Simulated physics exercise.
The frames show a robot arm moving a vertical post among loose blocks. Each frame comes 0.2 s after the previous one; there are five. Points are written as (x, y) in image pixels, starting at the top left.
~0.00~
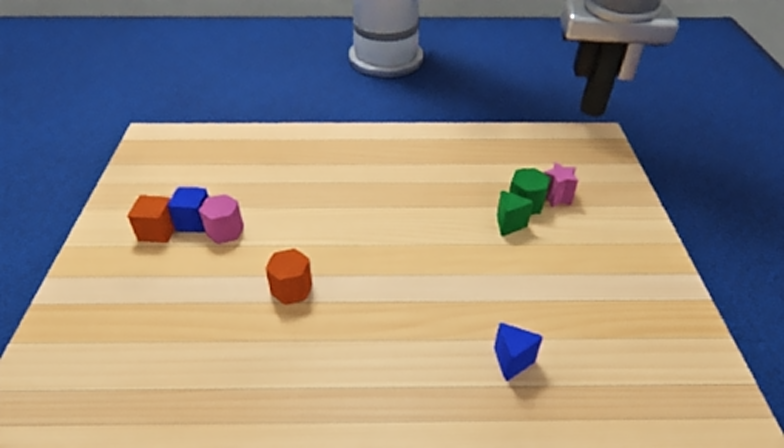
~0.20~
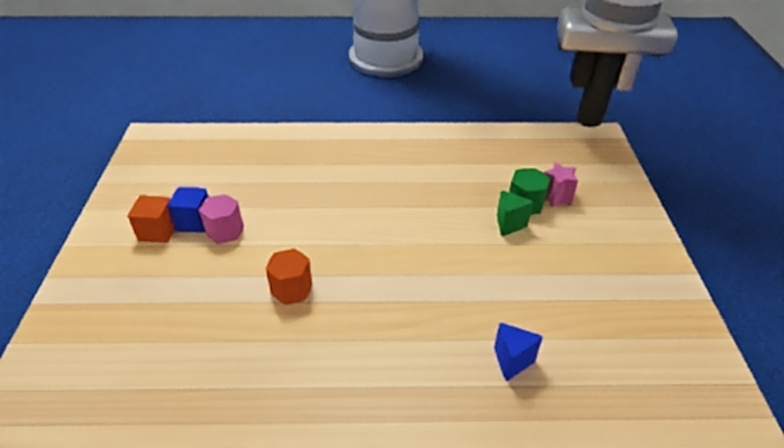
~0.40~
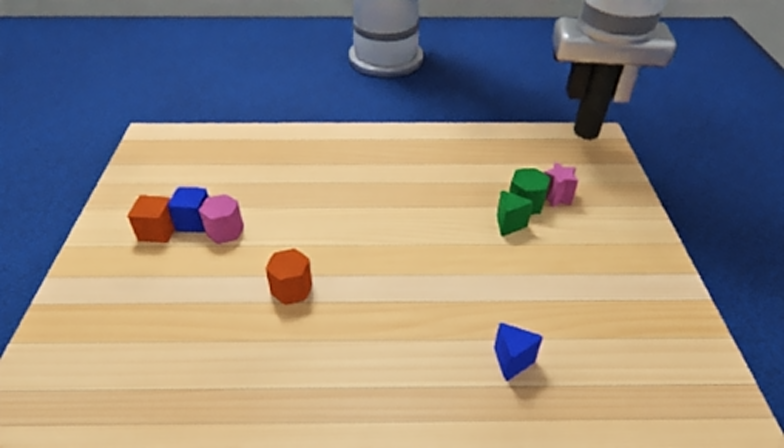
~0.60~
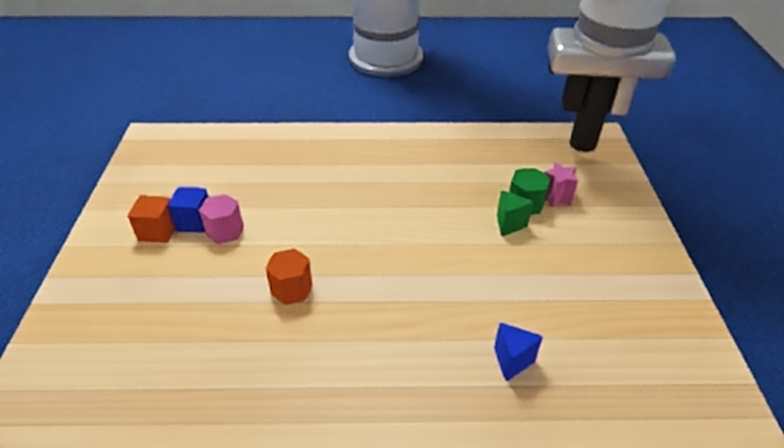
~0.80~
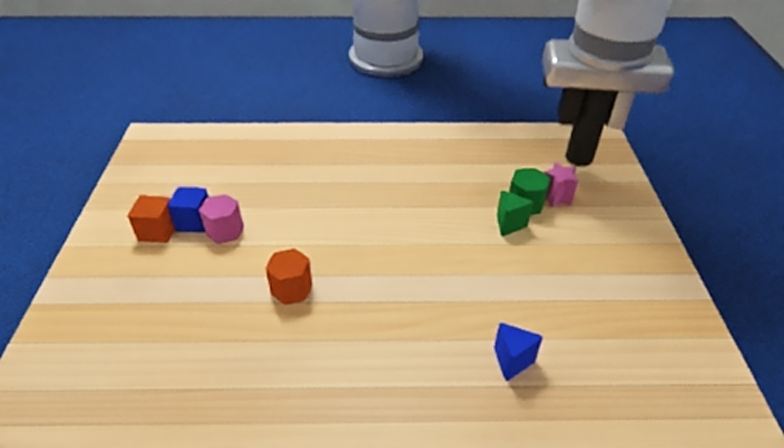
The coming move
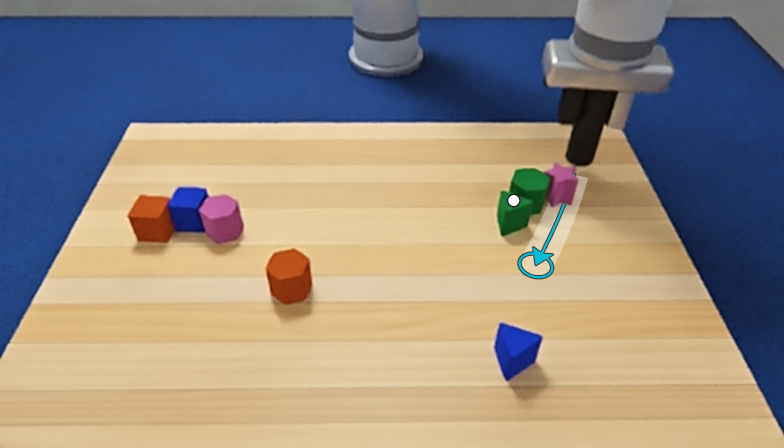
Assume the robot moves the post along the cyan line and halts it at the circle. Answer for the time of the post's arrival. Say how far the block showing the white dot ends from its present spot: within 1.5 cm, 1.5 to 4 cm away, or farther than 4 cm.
Shift of 1.5 to 4 cm.
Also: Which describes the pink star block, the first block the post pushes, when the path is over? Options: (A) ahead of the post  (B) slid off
My pick is B.
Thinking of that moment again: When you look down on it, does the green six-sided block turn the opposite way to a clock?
No
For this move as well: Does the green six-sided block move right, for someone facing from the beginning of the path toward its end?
Yes, that is how it ends up.
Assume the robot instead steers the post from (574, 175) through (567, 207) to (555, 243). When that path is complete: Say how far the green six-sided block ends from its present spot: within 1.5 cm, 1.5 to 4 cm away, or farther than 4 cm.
Between 1.5 and 4 cm.
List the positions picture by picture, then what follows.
In the first picture, post's lower end at (592, 111); green triangle at (514, 201); green six-sided block at (531, 179); pink star block at (562, 172).
In the second picture, post at (589, 122); blocks still.
In the third picture, post at (586, 133); blocks still.
In the fourth picture, post at (582, 146); blocks still.
In the fifth picture, post at (579, 160); green triangle at (514, 201); green six-sided block at (531, 179); pink star block at (562, 172).
Drawn move, from (574, 175) via (565, 202) and (552, 232), ending at (536, 265); the dot is on the green triangle.
The first path, step by step. One third of the way, post at (569, 187); green triangle at (511, 202), turned 15° anticlockwise; green six-sided block at (520, 184), turned 20° clockwise; pink star block at (552, 188), turned 40° clockwise.
Two thirds of the way, post at (556, 217); green triangle at (494, 210); green six-sided block at (505, 190), turned 65° clockwise; pink star block at (524, 209), turned 95° clockwise.
At the end, post at (540, 250); green triangle at (486, 209); green six-sided block at (505, 190), turned 65° clockwise; pink star block at (516, 220), turned 170° clockwise.
